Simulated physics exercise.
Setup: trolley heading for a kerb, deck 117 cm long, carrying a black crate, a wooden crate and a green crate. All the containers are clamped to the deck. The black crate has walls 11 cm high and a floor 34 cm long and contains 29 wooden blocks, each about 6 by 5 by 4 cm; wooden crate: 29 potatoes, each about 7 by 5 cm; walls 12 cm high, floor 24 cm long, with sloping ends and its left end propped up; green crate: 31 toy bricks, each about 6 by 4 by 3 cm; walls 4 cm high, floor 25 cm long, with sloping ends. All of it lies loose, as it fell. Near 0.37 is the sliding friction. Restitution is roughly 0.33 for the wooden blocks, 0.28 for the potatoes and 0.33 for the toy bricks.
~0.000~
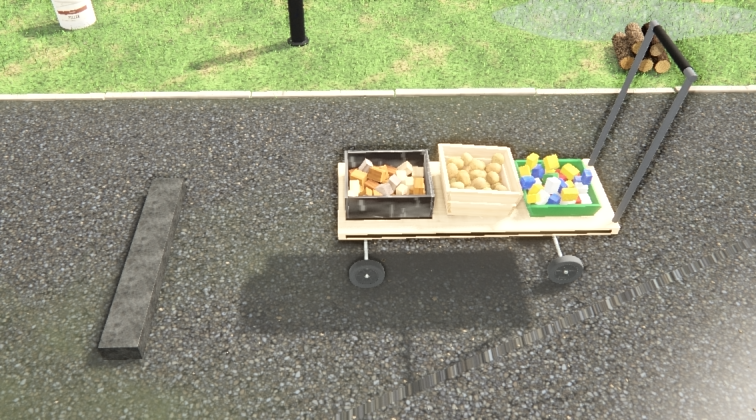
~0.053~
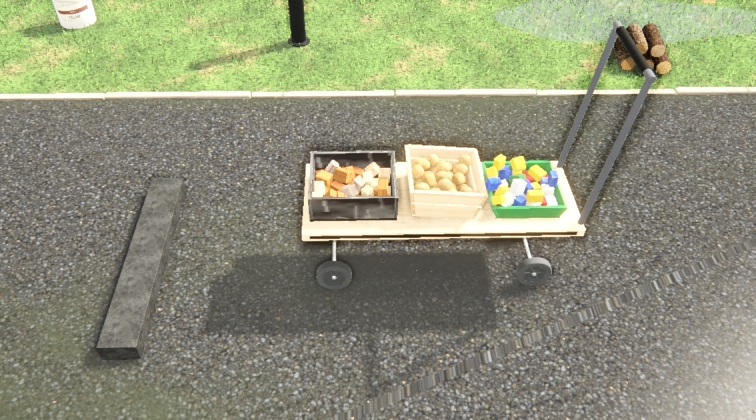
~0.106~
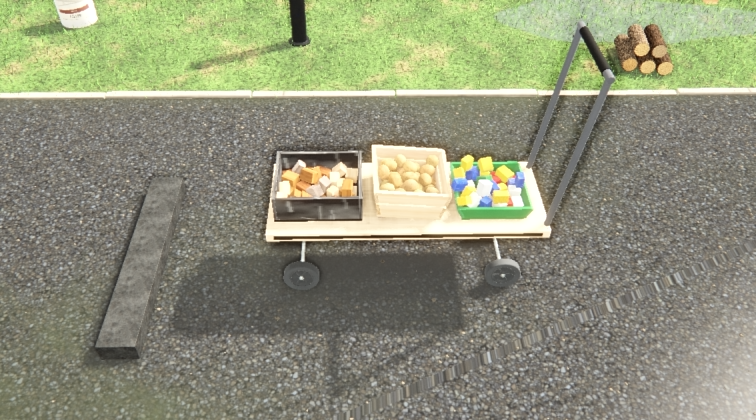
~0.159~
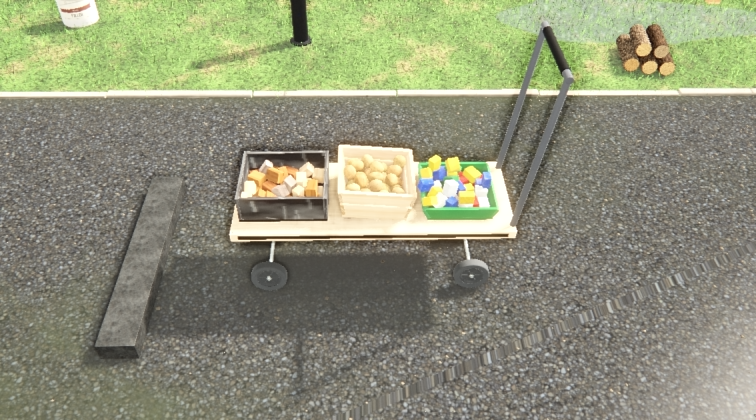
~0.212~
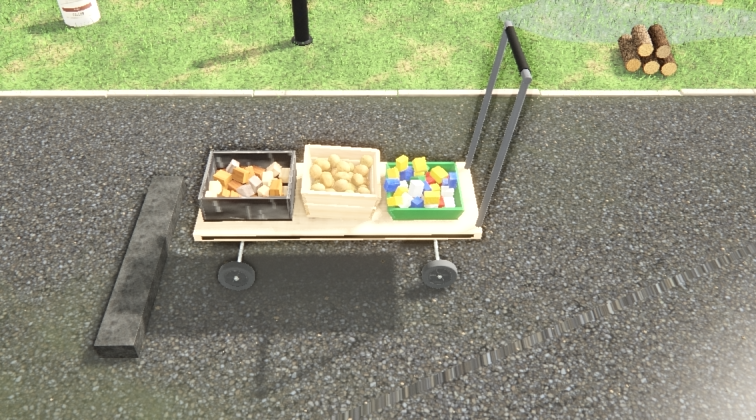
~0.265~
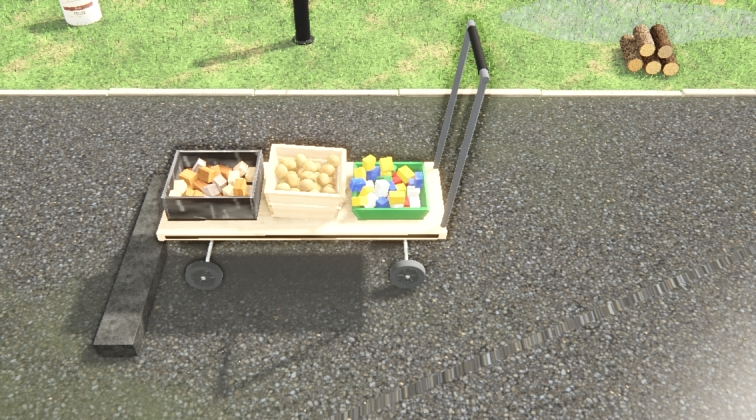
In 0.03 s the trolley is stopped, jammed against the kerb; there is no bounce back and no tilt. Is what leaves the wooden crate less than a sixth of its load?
Yes, it is less than a sixth.
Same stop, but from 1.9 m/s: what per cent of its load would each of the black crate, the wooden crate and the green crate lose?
Black crate 0 %, wooden crate 0 %, green crate 20 %.
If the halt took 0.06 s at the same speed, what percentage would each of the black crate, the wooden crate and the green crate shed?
In that case black crate 0, wooden crate 0 and green crate 40 per cent.
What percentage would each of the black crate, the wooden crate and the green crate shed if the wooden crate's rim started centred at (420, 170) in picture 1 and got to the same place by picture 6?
Black crate 0 %, wooden crate 0 %, green crate 20 %.
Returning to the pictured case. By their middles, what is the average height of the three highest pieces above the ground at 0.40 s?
60 cm.
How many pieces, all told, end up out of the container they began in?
Estimate: About 12.
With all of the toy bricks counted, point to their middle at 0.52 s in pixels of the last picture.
The middle is around (335, 185).
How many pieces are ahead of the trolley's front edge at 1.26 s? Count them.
I count about 2 pieces out front at that moment.
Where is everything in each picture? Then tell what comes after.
In the first picture (we follow the rim corner now nearest the camera; the camera moves round a little), wooden crate at (450, 190); green crate at (530, 206); 86 cm still to roll; nothing out yet.
In the second picture, wooden crate at (414, 191); green crate at (495, 208); 72 cm still to roll.
In the third picture, wooden crate at (377, 192); green crate at (460, 209); 57 cm still to roll.
In the fourth picture, wooden crate at (341, 192); green crate at (426, 209); 43 cm still to roll.
In the fifth picture, wooden crate at (305, 192); green crate at (390, 209); 28 cm still to roll.
In the sixth picture, wooden crate at (268, 191); green crate at (355, 209); 14 cm still to roll; nothing out yet.
After 0.30 s, contact.
After 0.40 s, 0 of 29 out of the black crate, 0 of 29 out of the wooden crate and 2 of 31 out of the green crate.
After 0.52 s, 0 of 29 out of the black crate, 0 of 29 out of the wooden crate and 9 of 31 out of the green crate.
After 0.75 s, 3 of 29 out of the black crate, 0 of 29 out of the wooden crate and 10 of 31 out of the green crate.
Final count (at 1.26 s), 3 of 29 out of the black crate, 0 of 29 out of the wooden crate and 10 of 31 out of the green crate. Asked share, 0 of 29, 0 per cent.
